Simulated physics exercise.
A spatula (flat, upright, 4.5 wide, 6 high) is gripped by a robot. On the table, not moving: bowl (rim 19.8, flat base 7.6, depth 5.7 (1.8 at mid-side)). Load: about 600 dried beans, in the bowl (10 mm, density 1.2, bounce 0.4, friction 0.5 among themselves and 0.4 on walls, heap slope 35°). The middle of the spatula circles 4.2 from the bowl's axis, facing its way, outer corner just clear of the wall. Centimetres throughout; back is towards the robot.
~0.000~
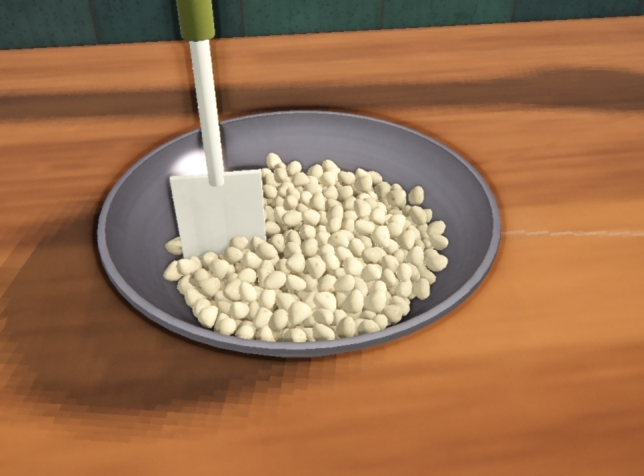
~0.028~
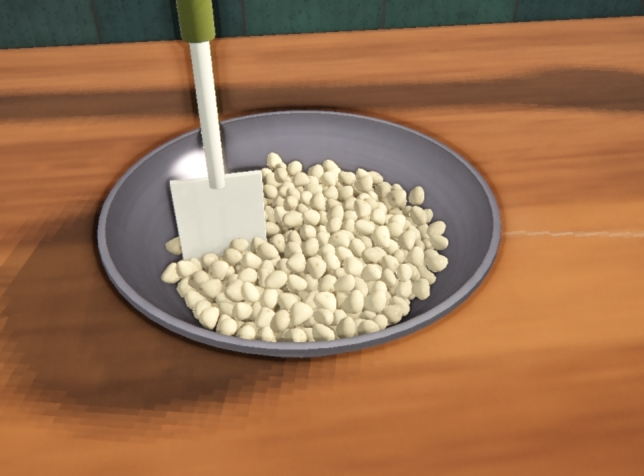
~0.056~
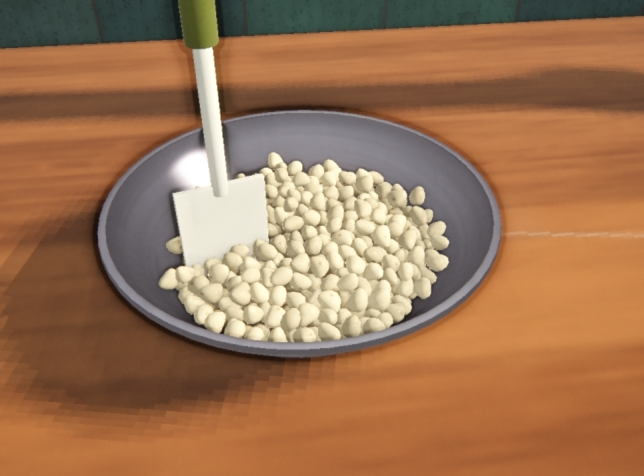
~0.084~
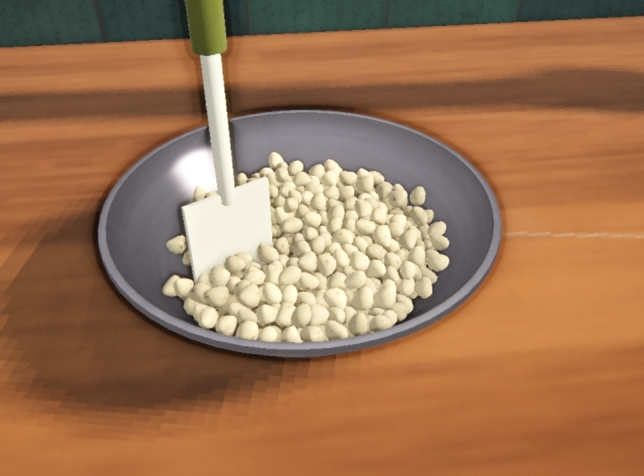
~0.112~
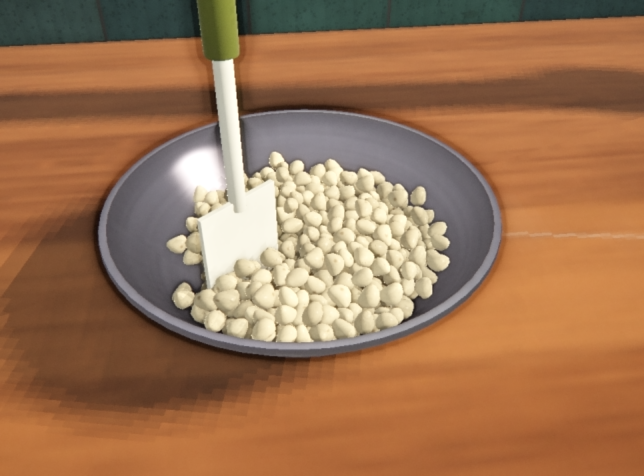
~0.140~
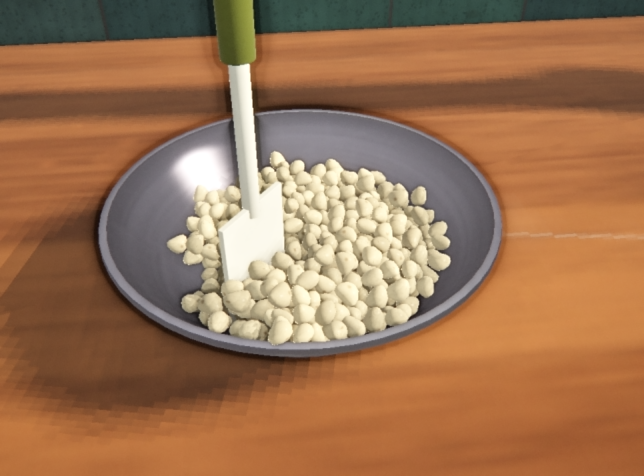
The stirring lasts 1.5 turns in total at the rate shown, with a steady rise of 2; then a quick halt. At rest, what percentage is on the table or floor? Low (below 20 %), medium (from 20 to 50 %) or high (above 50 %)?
Answer: Low; below 20 % of the dried beans finish on the table or floor.
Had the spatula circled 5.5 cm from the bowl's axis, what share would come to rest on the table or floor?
Then about 5 per cent.
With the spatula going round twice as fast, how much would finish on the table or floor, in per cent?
Then about 30 per cent.
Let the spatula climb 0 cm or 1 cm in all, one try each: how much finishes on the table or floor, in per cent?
About 20 and 10 per cent.
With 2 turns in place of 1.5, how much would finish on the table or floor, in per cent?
In that case some 10 per cent.
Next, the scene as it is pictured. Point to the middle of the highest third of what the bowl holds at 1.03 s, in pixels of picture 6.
At about (301, 243).
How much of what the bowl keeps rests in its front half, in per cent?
Roughly 50 per cent.
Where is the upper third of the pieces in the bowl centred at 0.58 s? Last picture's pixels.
At about (305, 160).
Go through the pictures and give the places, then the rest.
Spatula neck at (212, 148), 0° round; upper third of the load around (313, 230), from x 175 to 440, top at y 165; 595 in the bowl, in the first picture.
Spatula neck at (213, 150), 4° round; upper third of the load around (313, 230), from x 170 to 440, top at y 165, in the second picture.
Spatula neck at (216, 158), 16° round; upper third of the load around (312, 238), from x 170 to 440, top at y 160, in the third picture.
Spatula neck at (223, 166), 28° round; upper third of the load around (311, 247), from x 175 to 440, top at y 160, in the fourth picture.
Spatula neck at (234, 172), 40° round; upper third of the load around (312, 256), from x 180 to 440, top at y 160, in the fifth picture.
Spatula neck at (249, 178), 52° round; upper third of the load around (318, 257), from x 180 to 440, top at y 160; 595 in the bowl, in the sixth picture.
After 0.58 s, 244° round, highest piece 8 above the table; 568 in the bowl, 24 on the table or floor, 3 in flight or on the tool.
After 1.03 s, 75° round, highest piece 7 above the table; 554 in the bowl, 39 on the table or floor, 2 in flight or on the tool.
After 1.45 s, 180° round, highest piece 6 above the table; 553 in the bowl, 42 on the table or floor.
After 2.15 s, 180° round, highest piece 6 above the table; 553 in the bowl, 42 on the table or floor.
At rest, 553 in the bowl, 42 on the table or floor. That is 7 % on the table or floor.
